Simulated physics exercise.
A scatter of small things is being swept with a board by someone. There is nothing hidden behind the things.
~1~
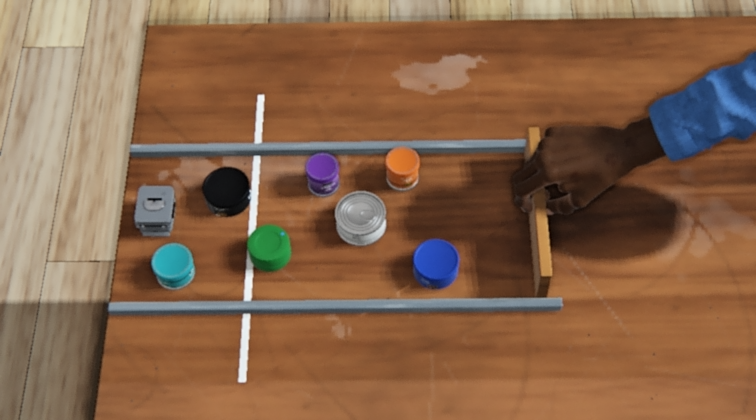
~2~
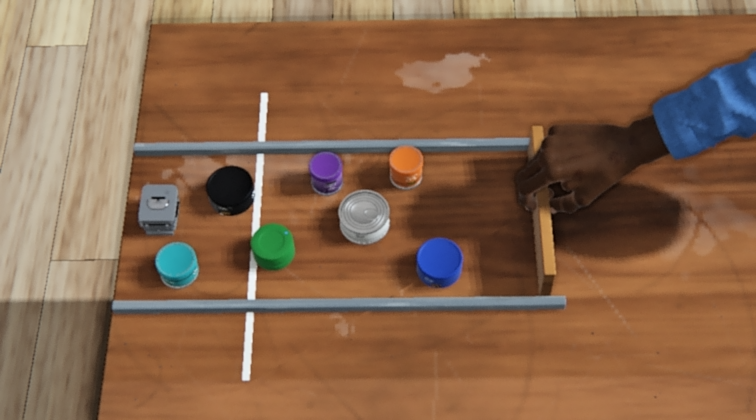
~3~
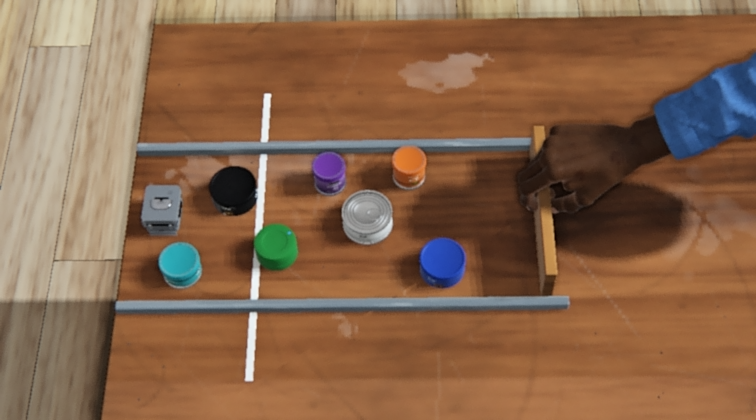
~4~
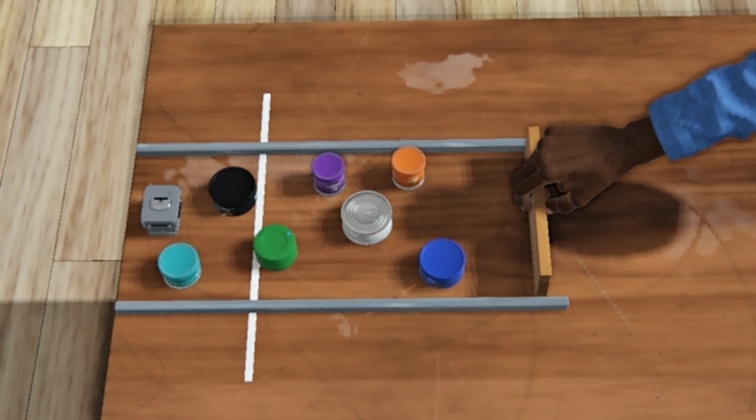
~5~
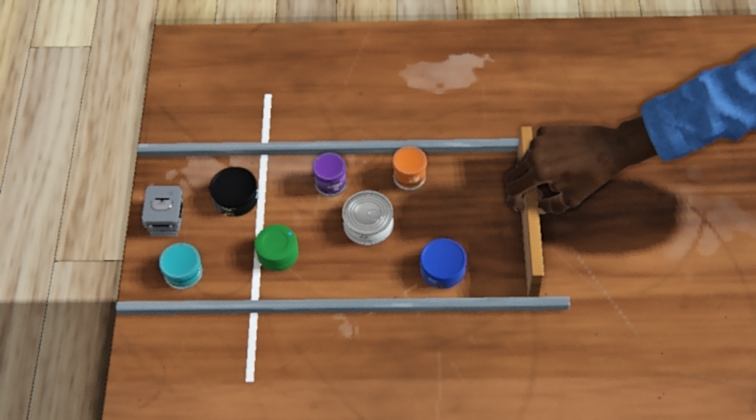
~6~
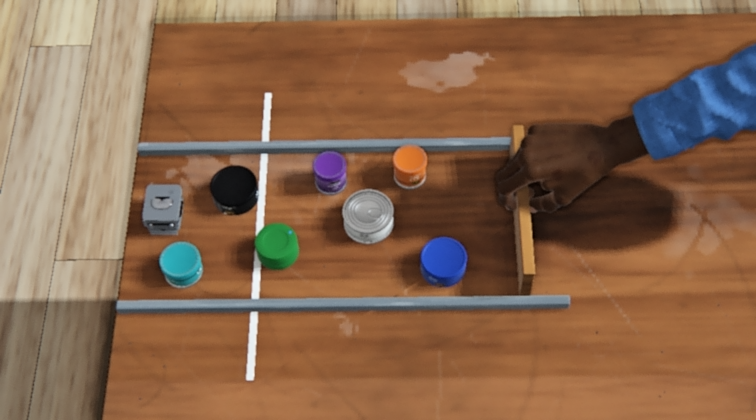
A hand in a blue sleeve holding a wooden board between two rails, edging it slightly left toward scattered small tubs and tins.
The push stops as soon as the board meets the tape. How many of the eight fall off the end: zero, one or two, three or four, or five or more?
Most likely the drop count will come to nothing.
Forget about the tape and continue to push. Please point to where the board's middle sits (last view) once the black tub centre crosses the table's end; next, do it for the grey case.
I'd say about (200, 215) for the first one and about (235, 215) for the second.
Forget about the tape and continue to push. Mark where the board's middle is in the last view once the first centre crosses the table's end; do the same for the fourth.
At (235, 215) for the first, at (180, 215) for the fourth.
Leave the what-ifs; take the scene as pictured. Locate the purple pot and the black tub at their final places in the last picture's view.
First (220, 181), then (188, 206).
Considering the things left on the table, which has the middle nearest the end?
Answer: The grey case.
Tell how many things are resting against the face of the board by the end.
So the total is 3.
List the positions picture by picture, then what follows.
In the first frame, grey case (157, 211); turquoise tin (174, 267); black tub (227, 192); board (537, 211); tape (252, 228).
In the second frame, turquoise tin (178, 266); blue tub (439, 263).
In the third frame, black tub (234, 191); white pot (367, 218).
In the fourth frame, grey case (163, 211); green lid (275, 248).
In the fifth frame, turquoise tin (181, 266); orange pot (410, 169).
In the sixth frame, grey case (164, 210); turquoise tin (182, 265); black tub (235, 191); board (521, 209); tape (260, 226).
Soon after, none off yet; grey case at rest near (164, 210); turquoise tin at rest near (182, 265); black tub at rest near (235, 191).
After that, none off yet; grey case at rest near (164, 210); turquoise tin at rest near (182, 265); black tub moving near (223, 193).
In the end, the number that fall off is zero.
